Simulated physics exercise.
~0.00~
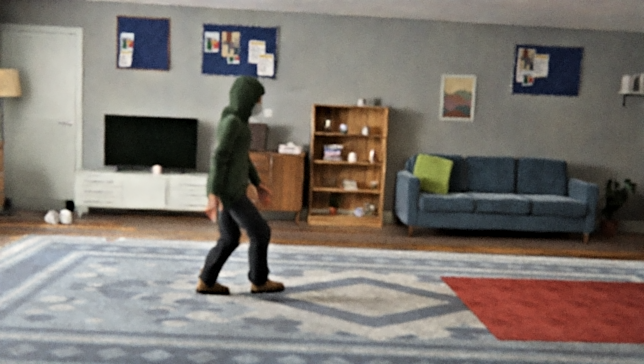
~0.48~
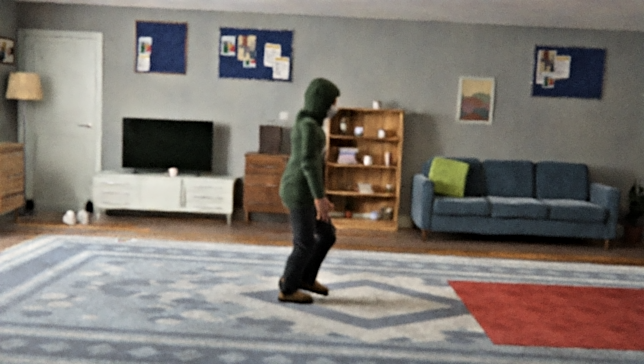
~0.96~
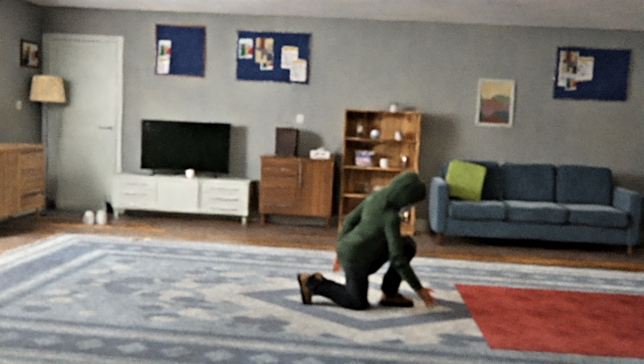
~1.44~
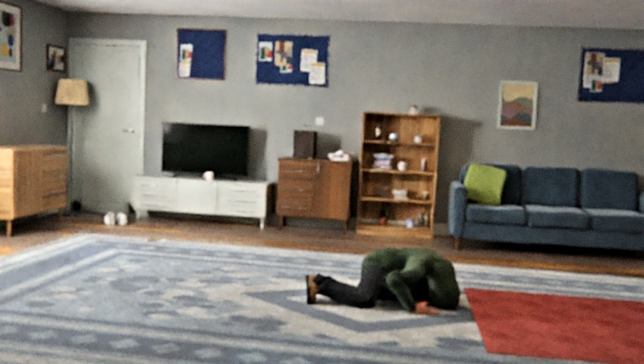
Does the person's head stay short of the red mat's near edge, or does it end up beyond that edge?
The head stays short of the red mat's near edge, coming down over the patterned rug just before it.
A person in a green hooded top and dark trousers walks to the right across a blue and white patterned rug, towards a red mat, in a living room seen from the side. Behind are a television on a white cabinet, a wooden bookcase and a blue sofa with a green cushion. The view drifts slightly sideways as the person nears the mat. The person then drops low onto the knees and reaches a hand down to the rug. Finally the body folds forward, hips raised and head down, just short of the mat's near edge.
